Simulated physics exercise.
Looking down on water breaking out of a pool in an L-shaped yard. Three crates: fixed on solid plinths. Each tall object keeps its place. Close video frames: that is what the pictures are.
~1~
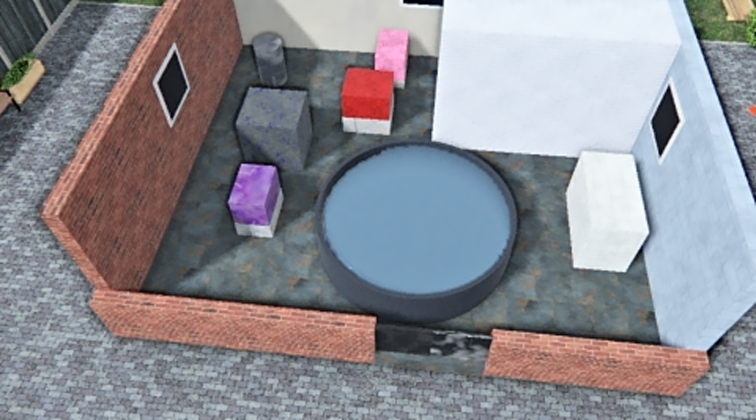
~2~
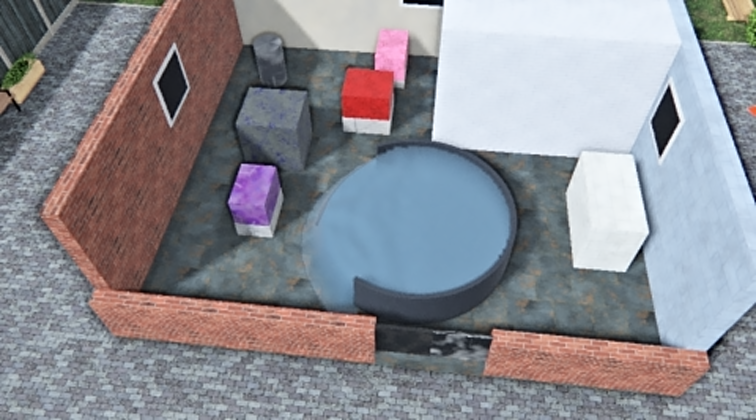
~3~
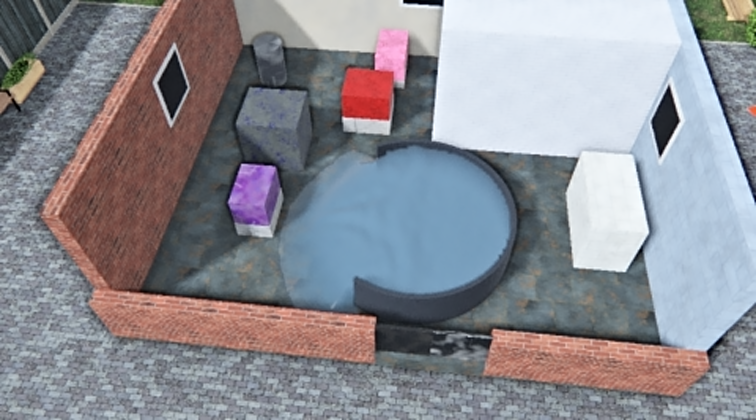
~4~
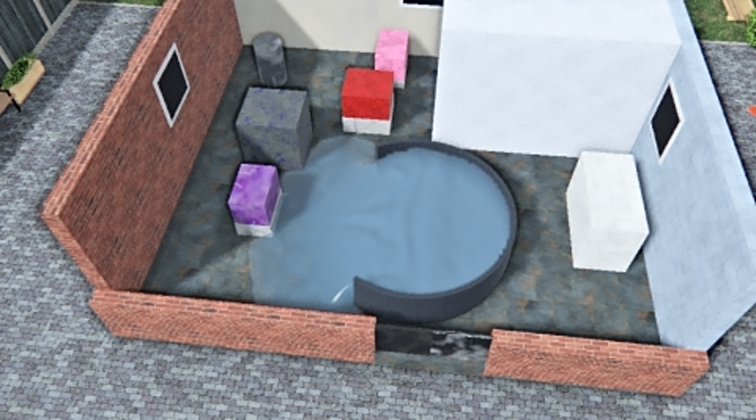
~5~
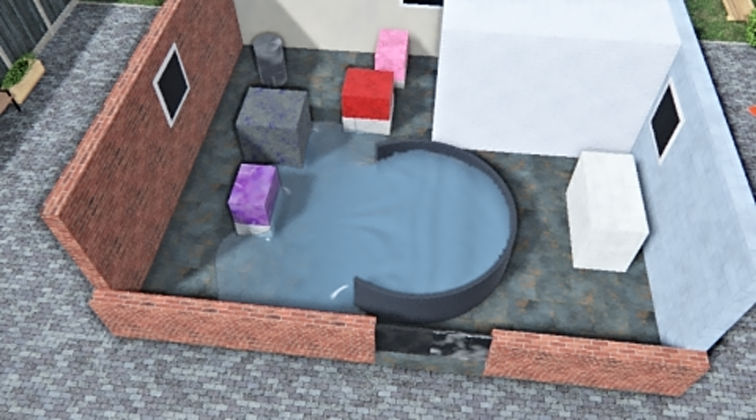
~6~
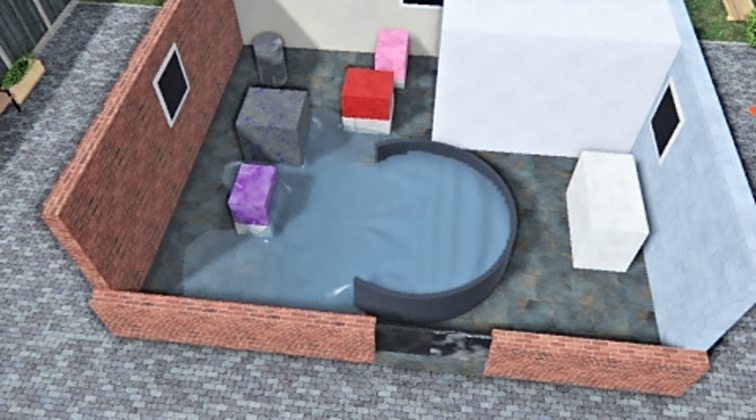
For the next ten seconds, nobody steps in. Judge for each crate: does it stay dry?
The pink crate comes through with water on it, the purple crate comes through with water on it, the red crate comes through untouched.
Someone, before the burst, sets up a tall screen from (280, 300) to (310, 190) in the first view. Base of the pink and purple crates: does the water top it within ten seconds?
In that case the pink crate is flooded, while the purple crate is left dry.
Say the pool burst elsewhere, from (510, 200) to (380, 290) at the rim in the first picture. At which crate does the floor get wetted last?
That would be the pink one, reached last.
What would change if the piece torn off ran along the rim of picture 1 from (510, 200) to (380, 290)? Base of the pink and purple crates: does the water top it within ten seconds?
The pink crate is not reached, the purple crate is not reached.
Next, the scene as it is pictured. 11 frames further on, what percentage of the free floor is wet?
Estimate: Near 60 %.
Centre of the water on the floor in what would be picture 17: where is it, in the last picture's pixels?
That puts it at around (312, 225).
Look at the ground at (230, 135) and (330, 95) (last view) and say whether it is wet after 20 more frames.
One after the other: Covered, flooded.
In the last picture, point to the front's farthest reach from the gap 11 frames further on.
The front tops out at about (243, 48).
A moment on, water covers 45 % of the floor; the pink crate not reached, the purple crate water round its plinth, the red crate water round its plinth.
Next, water covers 60 % of the floor; the pink crate water round its plinth, the purple crate water round its plinth, the red crate water round its plinth.
Then, water covers 70 % of the floor; the pink crate water round its plinth, the purple crate water round its plinth, the red crate water round its plinth.
Later, water covers 95 % of the floor; the pink crate water round its plinth, the purple crate water round its plinth, the red crate water round its plinth.
In the end, water covers 100 % of the floor; the pink crate was topped, the purple crate was topped, the red crate stayed above the water.
